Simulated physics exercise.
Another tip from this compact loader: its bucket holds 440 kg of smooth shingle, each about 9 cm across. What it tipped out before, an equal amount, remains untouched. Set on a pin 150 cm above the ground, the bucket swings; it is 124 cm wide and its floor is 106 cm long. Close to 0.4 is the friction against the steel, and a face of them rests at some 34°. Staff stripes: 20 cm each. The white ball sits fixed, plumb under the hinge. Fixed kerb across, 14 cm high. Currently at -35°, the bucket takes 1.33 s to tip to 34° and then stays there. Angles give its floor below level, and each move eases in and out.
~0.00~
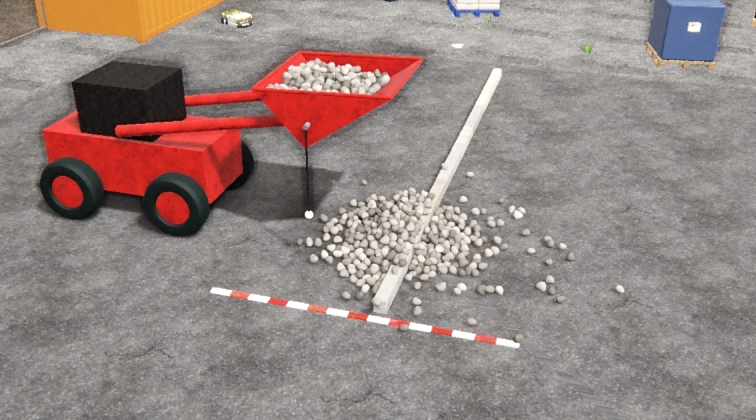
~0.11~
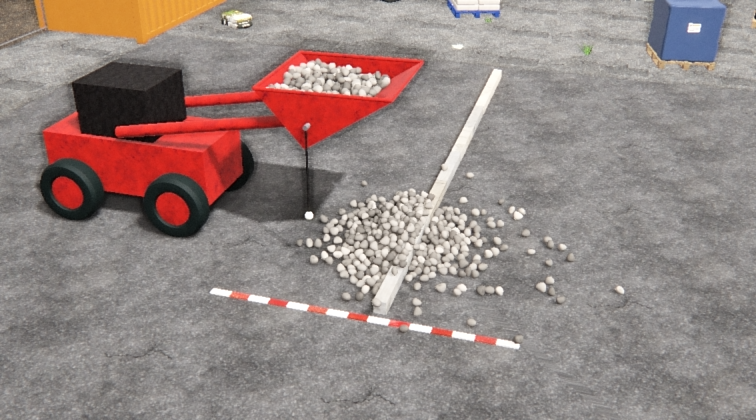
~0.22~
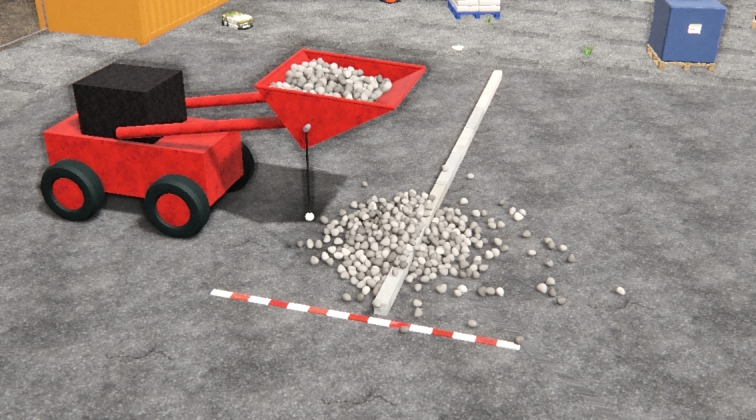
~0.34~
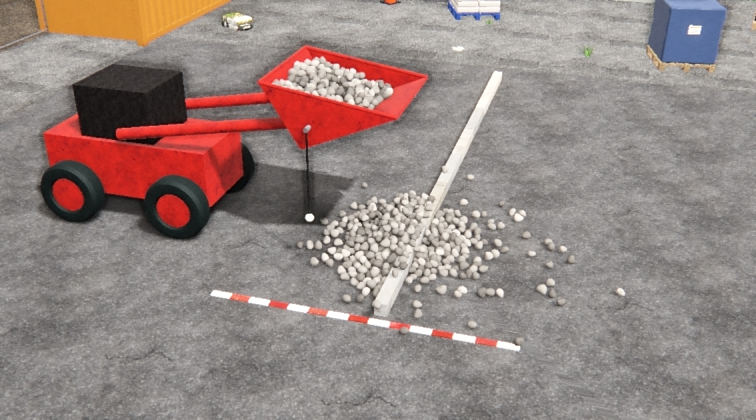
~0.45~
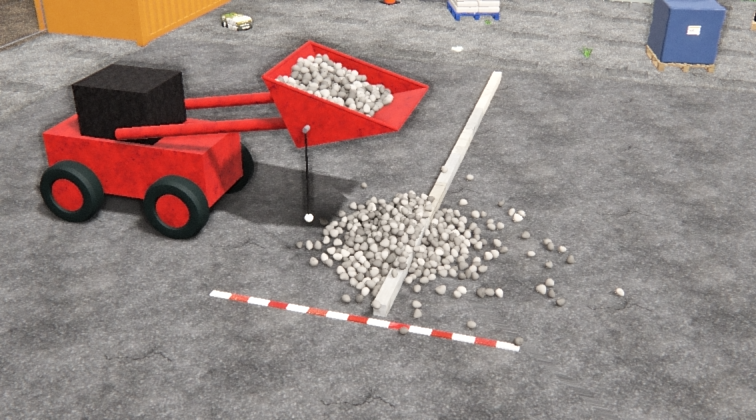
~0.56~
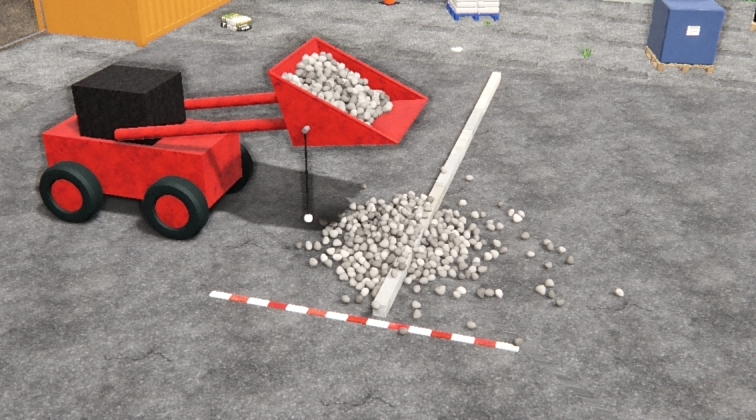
On a grey yard, a red loader slowly lowers the front of its stone-filled bucket.
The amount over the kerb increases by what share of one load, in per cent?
By about 95 per cent of a load.
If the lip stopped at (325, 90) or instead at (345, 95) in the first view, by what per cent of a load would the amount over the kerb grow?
I'd expect near 15 per cent first and near 35 per cent next.
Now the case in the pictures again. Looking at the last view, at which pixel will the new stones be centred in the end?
Middle: Approx. (464, 243) px.
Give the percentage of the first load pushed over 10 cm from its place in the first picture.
About 20 %.
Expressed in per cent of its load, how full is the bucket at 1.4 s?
Roughly 70 per cent of its load.
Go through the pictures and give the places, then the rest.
The first picture shows lip at (391, 98), floor tilted -35°, highest stones at (310, 72). The earlier load is highest near (405, 223), 24 cm above ground level, 70 % on this side of the kerb, 30 % over the kerb.
The second picture shows lip at (392, 101), floor tilted -34°, highest stones at (310, 70); the stones move at 0.1 m/s on average.
The third picture shows lip at (394, 108), floor tilted -30°, highest stones at (306, 68); the stones move at 0.2 m/s on average.
In the fourth picture, the bucket is at -24°, its lip at (397, 118); the top of the load is at (308, 67); the stones move at 0.3 m/s on average.
The fifth picture shows lip at (398, 130), floor tilted -17°, highest stones at (310, 64); the stones move at 0.3 m/s on average.
In the sixth picture, the bucket is at -9°, its lip at (397, 143); the top of the load is at (315, 60); the stones move at 0.3 m/s on average.
After 1.0 s the floor is at 23°; in per cent of one load, 100 in the bucket, 70 on this side of the kerb, 30 over the kerb; the foremost stones are at (563, 274).
After 1.4 s the floor is at 34°; in per cent of one load, 69 in the bucket, 98 on this side of the kerb, 33 over the kerb; the foremost stones are at (563, 274).
After 1.8 s the floor is at 34°; in per cent of one load, 22 in the bucket, 95 on this side of the kerb, 82 over the kerb; the foremost stones are at (563, 274).
After 4.5 s the floor is at 34°; in per cent of one load, 0 in the bucket, 75 on this side of the kerb, 124 over the kerb; the foremost stones are at (617, 261). Net gain over the kerb, 95.
